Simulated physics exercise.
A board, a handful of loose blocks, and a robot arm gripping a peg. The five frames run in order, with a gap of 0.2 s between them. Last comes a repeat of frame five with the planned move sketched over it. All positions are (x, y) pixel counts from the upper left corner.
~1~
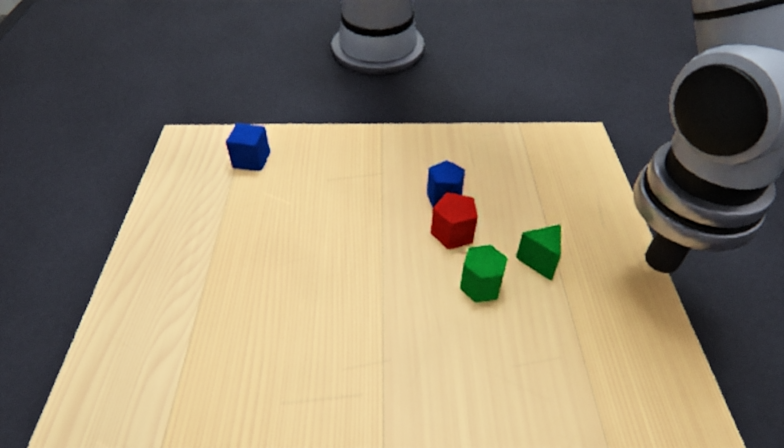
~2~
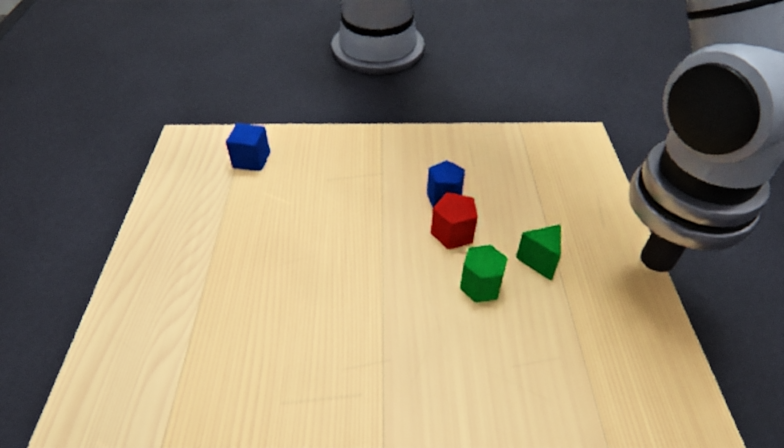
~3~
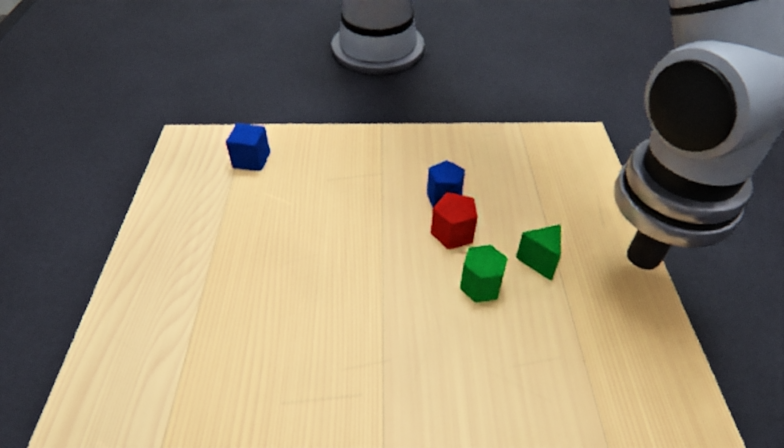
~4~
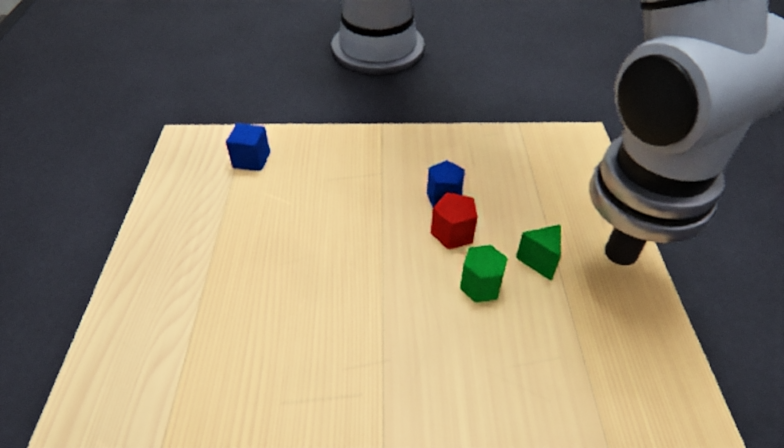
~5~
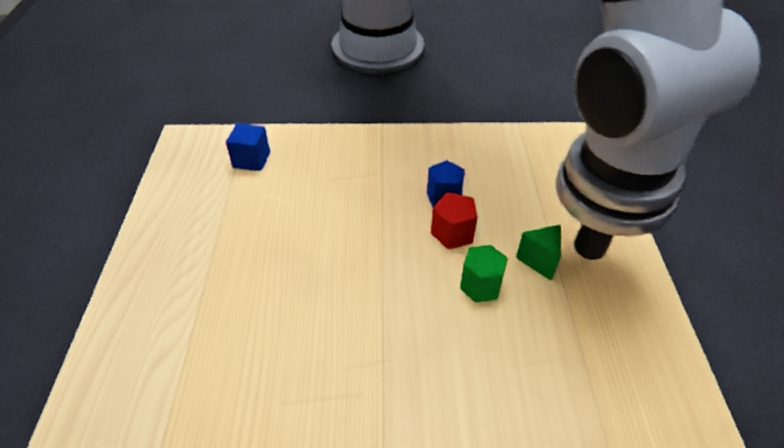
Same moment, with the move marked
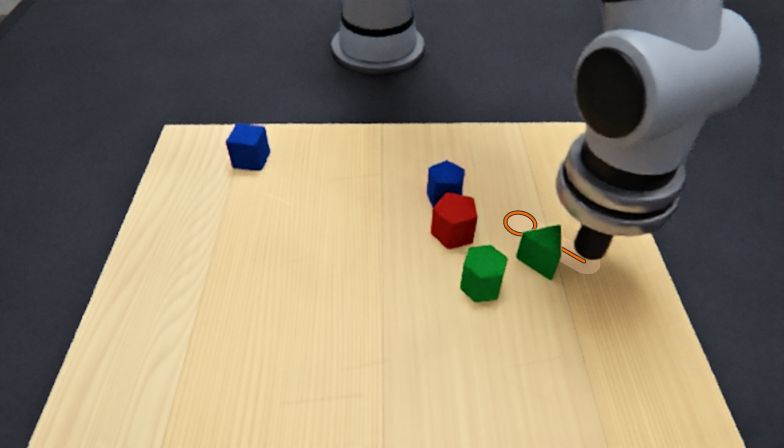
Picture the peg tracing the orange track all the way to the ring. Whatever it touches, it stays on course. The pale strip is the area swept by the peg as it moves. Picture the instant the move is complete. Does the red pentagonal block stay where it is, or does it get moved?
By the time the path is finished, it has hardly shifted at all.
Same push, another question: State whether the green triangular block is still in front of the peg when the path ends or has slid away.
It is gone from the front.
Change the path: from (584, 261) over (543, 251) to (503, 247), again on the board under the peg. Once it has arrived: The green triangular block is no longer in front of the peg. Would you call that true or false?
That statement is accurate.
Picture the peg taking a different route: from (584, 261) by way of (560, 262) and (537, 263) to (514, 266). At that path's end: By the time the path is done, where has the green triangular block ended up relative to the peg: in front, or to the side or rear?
I'd say the green triangular block is still out in front of the peg at the end.
Path on the board, straight from (584, 261) to (520, 223).
What follows on the original path. Halfway along, peg at (555, 230); green triangular block at (541, 232), turned 40° anticlockwise.
At the end, peg at (524, 211); red pentagonal block in place; green triangular block at (538, 230), turned 55° anticlockwise.
